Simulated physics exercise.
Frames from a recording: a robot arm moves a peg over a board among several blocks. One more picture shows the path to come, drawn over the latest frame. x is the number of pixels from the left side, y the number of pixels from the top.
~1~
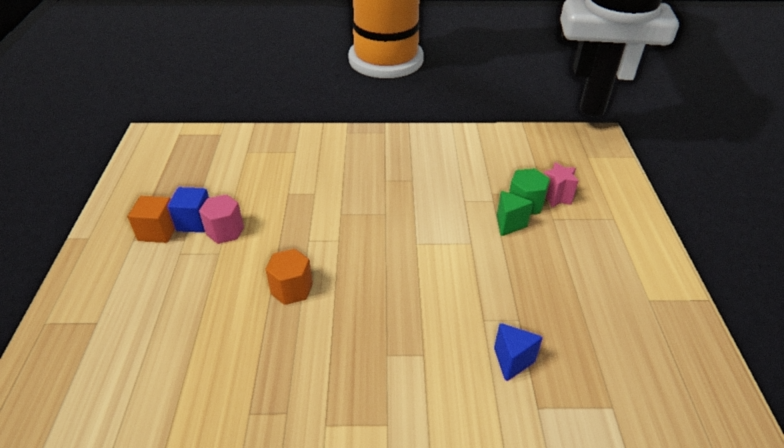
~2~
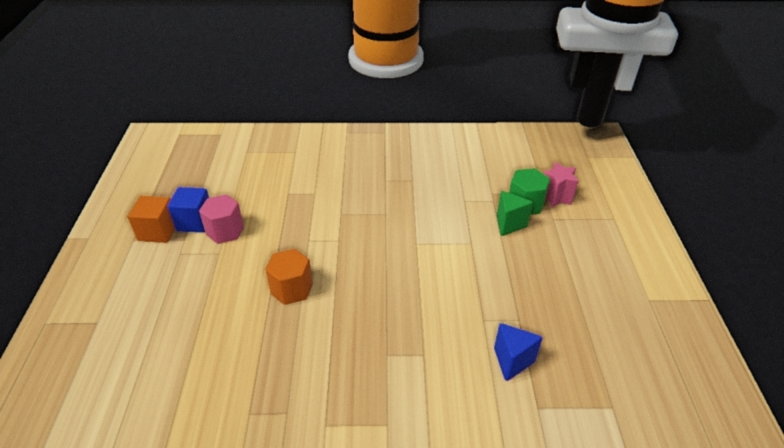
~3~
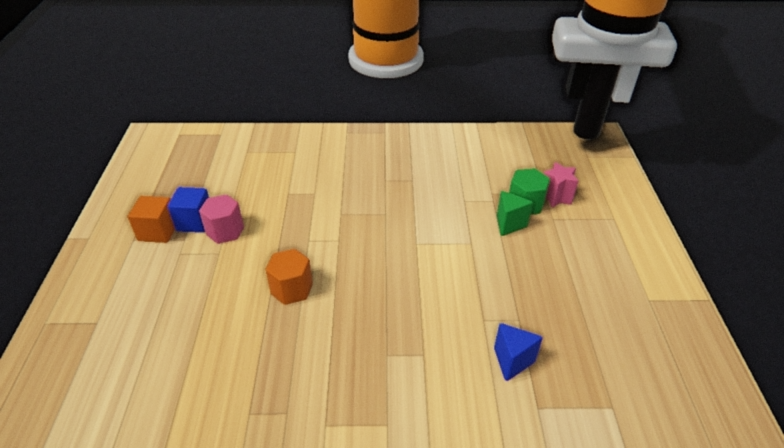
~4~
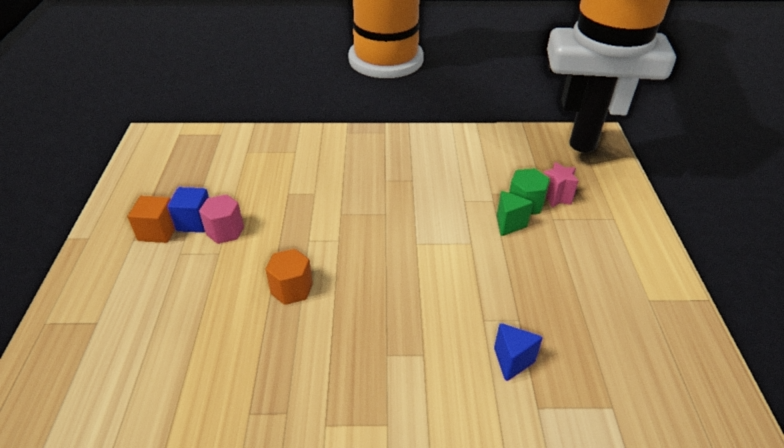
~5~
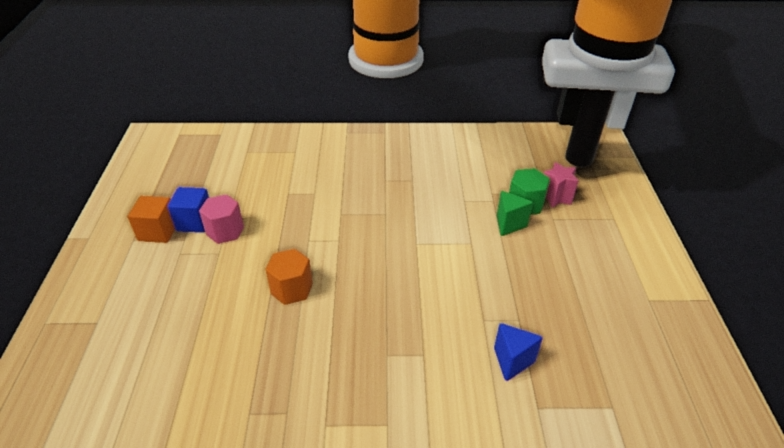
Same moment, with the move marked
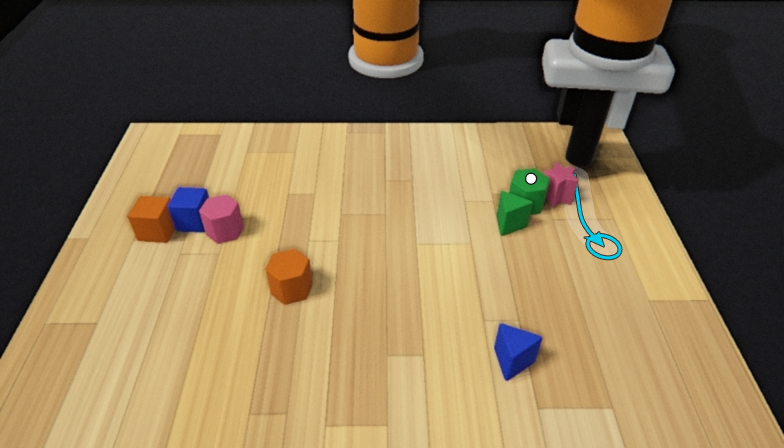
On a wooden board, a robot arm moves its black peg toward the pink star.
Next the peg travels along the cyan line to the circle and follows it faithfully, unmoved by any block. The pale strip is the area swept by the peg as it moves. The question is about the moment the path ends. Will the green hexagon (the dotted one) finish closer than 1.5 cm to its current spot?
Going by the path, yes.
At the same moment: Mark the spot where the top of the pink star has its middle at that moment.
At pixel (561, 190).
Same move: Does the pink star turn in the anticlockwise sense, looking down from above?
Going by the path, no.
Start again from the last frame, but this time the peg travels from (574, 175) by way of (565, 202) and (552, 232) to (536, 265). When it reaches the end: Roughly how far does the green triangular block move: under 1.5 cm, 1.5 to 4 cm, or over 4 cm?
It will move between 1.5 and 4 cm.
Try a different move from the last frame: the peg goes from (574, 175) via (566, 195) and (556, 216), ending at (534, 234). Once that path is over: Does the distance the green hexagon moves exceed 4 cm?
Yes, it checks out.
The drawn path runs from (574, 175) through (578, 197) and (583, 221) to (604, 246); the dot is on the green hexagon.
What follows on the original path. One third of the way, peg (582, 182); green hexagon (528, 179); pink star (559, 179), turned 35° clockwise.
Two thirds of the way, peg (588, 207); green hexagon (526, 180), turned 10° clockwise; pink star (561, 190), turned 80° clockwise.
At the end, peg (610, 231); green triangular block not moved; green hexagon (526, 180), turned 10° clockwise; pink star (561, 190), turned 80° clockwise.
